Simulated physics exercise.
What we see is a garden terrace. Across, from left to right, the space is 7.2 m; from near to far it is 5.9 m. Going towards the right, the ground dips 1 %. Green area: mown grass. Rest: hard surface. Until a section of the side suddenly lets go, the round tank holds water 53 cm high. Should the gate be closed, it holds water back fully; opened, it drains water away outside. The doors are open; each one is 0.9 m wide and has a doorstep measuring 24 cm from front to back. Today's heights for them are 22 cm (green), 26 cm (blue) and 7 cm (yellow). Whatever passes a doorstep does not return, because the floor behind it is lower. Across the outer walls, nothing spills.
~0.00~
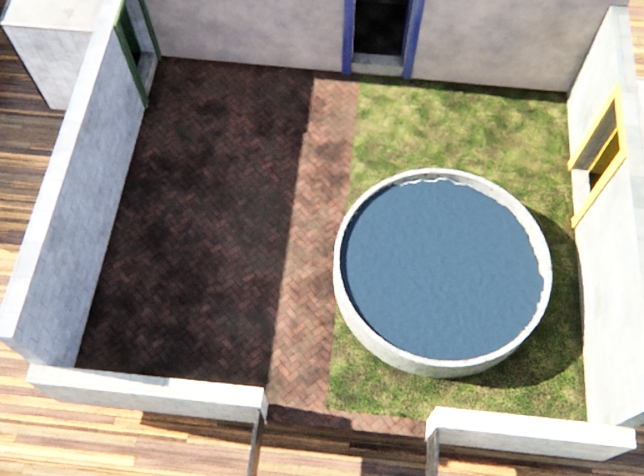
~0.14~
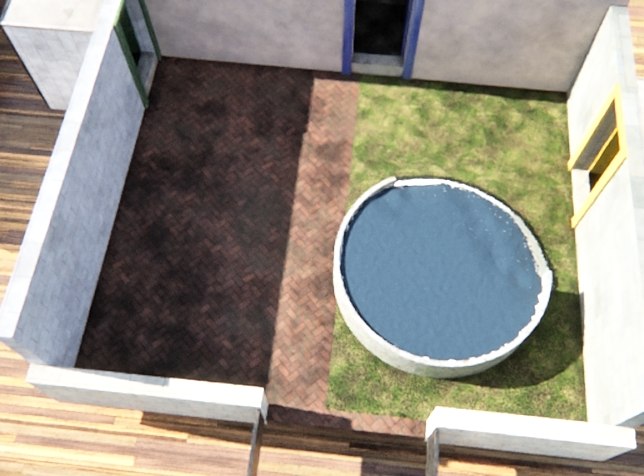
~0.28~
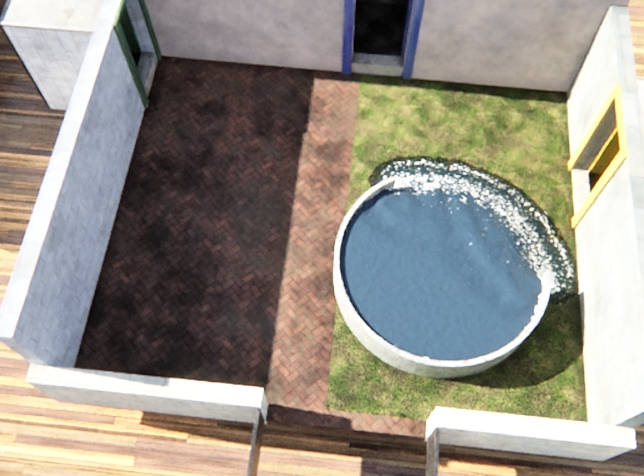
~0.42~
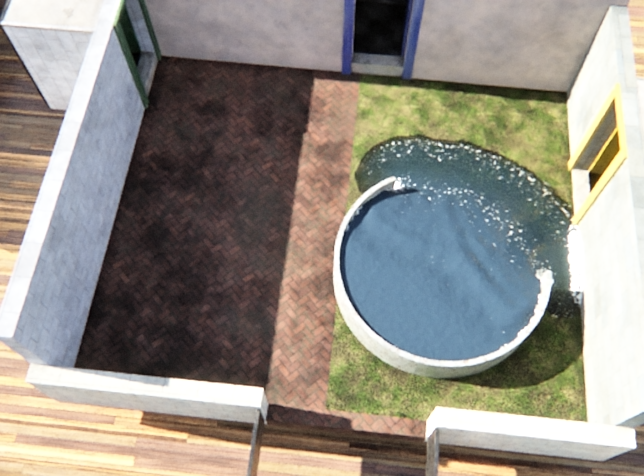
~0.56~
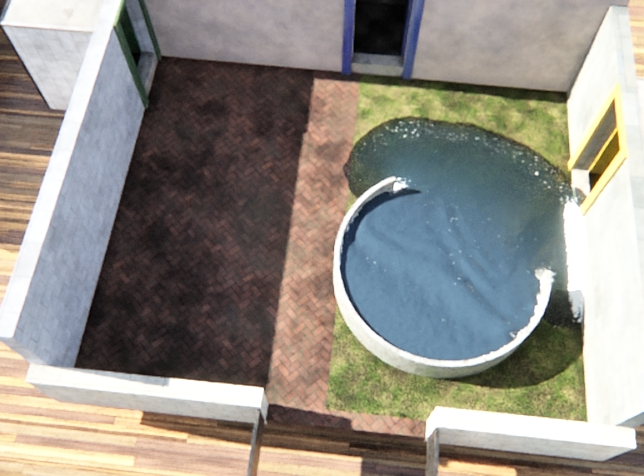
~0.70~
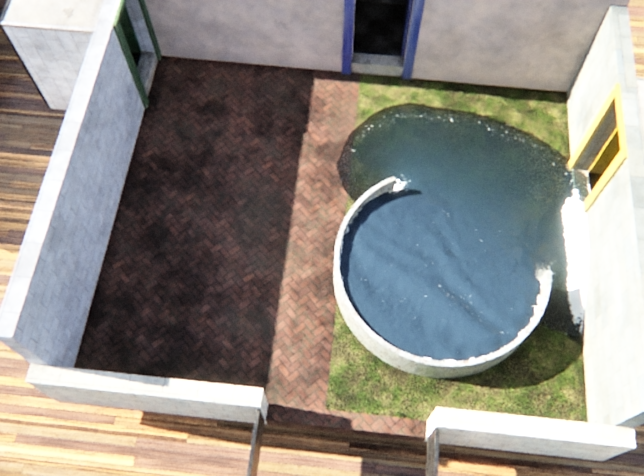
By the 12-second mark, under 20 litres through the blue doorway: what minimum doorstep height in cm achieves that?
A height of about 11.5 cm achieves it.
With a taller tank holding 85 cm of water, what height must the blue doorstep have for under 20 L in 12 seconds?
Something near 21 cm should do.
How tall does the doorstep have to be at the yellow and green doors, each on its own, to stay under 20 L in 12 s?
Close to 25 cm (yellow) and close to 12.0 cm (green).
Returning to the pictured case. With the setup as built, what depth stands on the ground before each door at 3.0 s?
Lab note, cm: Green 0; blue 15; yellow 22.
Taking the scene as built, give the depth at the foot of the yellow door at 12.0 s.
About 11.0 cm.
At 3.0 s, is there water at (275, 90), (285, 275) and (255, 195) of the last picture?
Soaked; untouched; untouched.
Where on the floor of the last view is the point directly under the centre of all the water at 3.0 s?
Look at about (468, 194) in the last view.
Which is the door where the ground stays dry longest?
The green one.
After 1.4 s water covers 30 % of the floor, deepest (32 cm) near (566, 246); 6 cm at the blue door, 0 litres in over its 26 cm doorstep.
After 3.0 s water covers 40 % of the floor, deepest (39 cm) near (561, 149); 15 cm at the blue door, 0 litres in over its 26 cm doorstep.
After 12.0 s water covers 100 % of the floor, deepest (12 cm) near (458, 423); 9 cm at the blue door, 0 litres in over its 26 cm doorstep.
At the blue door as built, the water arrived by 1.3 s and peaked near 17 cm at 3.4 s.
Run again over the same 12 s with other heights there, 27 litres in over 10.5 cm, 6 litres over 14 cm. The limit of 20 litres is kept from about 11.5 cm up.
